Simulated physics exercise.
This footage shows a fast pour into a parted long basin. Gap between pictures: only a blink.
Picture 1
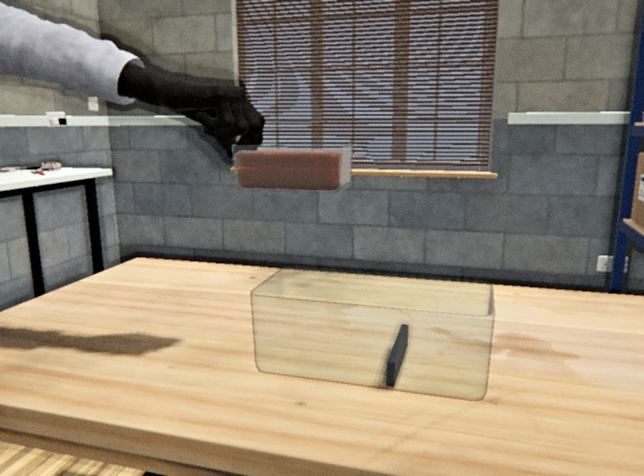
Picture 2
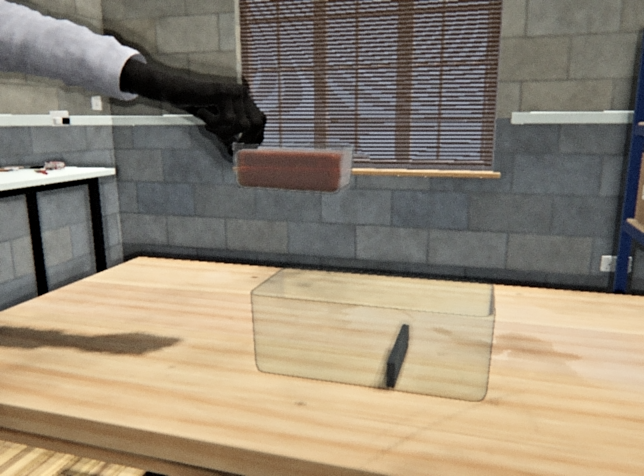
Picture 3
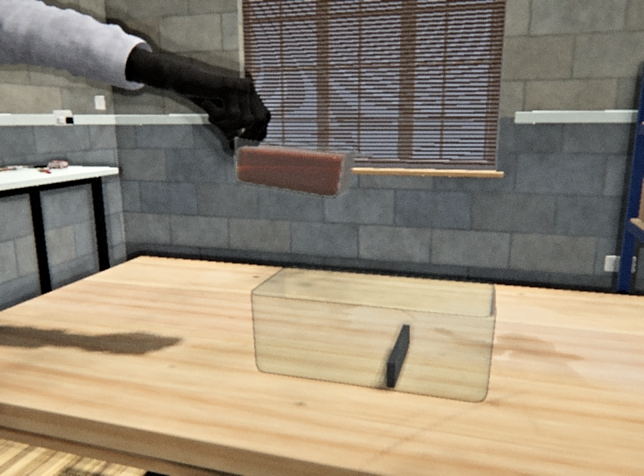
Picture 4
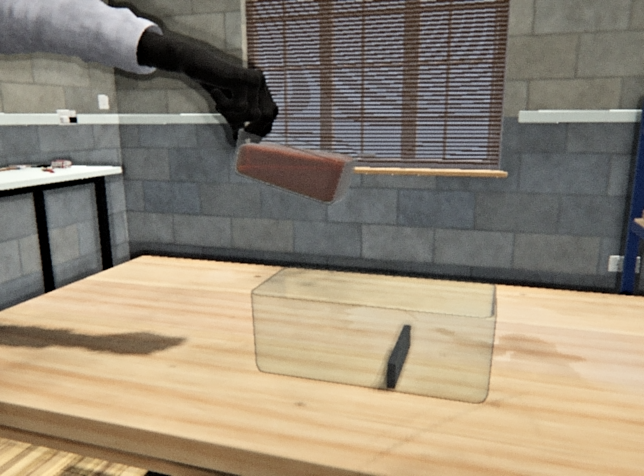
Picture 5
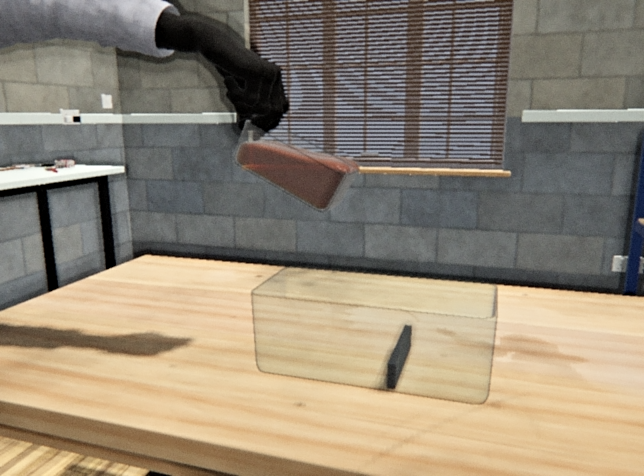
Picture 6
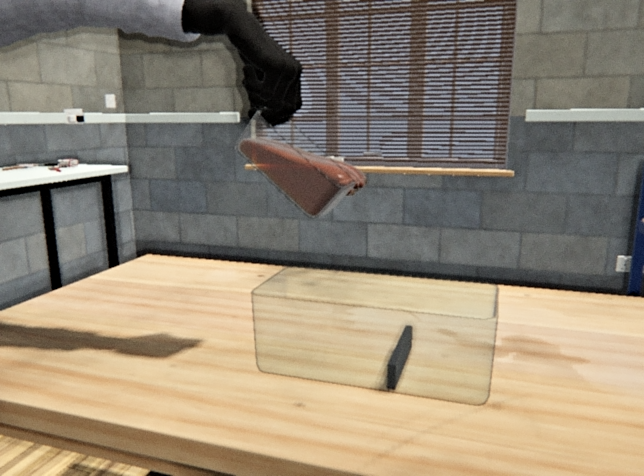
A black-gloved hand held a clear container of reddish-brown liquid above a long, see-through basin on a wooden table, then tilted it quickly to the right until the liquid reached over its edge.
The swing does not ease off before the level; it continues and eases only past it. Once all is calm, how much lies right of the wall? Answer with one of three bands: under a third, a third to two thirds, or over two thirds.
Under a third.
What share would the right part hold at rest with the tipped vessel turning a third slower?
Close to 45 out of every hundred.
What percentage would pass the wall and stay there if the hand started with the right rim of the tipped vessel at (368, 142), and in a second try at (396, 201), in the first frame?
First place gives some 50 %, second place some 55 %.
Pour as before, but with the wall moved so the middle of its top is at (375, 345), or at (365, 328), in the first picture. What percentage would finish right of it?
50 % then 70 %, approximately.
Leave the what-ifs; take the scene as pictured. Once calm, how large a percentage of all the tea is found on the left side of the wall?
Share approx. 75 %.
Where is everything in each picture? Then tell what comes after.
The first frame shows tilt 0°; pouring edge (347, 147); surface from (246, 151) to (347, 153); the long basin's rim runs from (267, 281) to (493, 299); the wall's top is at (399, 343).
The second frame shows tilt 2°; pouring edge (348, 148); surface from (246, 150) to (348, 153).
The third frame shows tilt 7°; pouring edge (350, 153); surface from (249, 148) to (349, 155).
The fourth frame shows tilt 16°; pouring edge (351, 162); surface from (250, 145) to (352, 158).
The fifth frame shows tilt 27°; pouring edge (351, 174); surface from (251, 144) to (350, 166); 4 per cent is over the edge.
The sixth frame shows tilt 40°; pouring edge (348, 187); surface from (251, 140) to (334, 167); 12 per cent is over the edge.
A moment on, the tilt is 115° and 8 per cent is still to pour, 46 is left of the wall and 11 right of it.
Next, the tilt is 122° and 0 per cent is still to pour, 72 is left of the wall and 18 right of it.
Then the tilt is 122° and 0 per cent is still to pour, 73 is left of the wall and 19 right of it.
Later the tilt is 122° and 0 per cent is still to pour, 74 is left of the wall and 20 right of it.
Finally, 74 per cent lies left of the wall, 20 right of it and 6 outside.
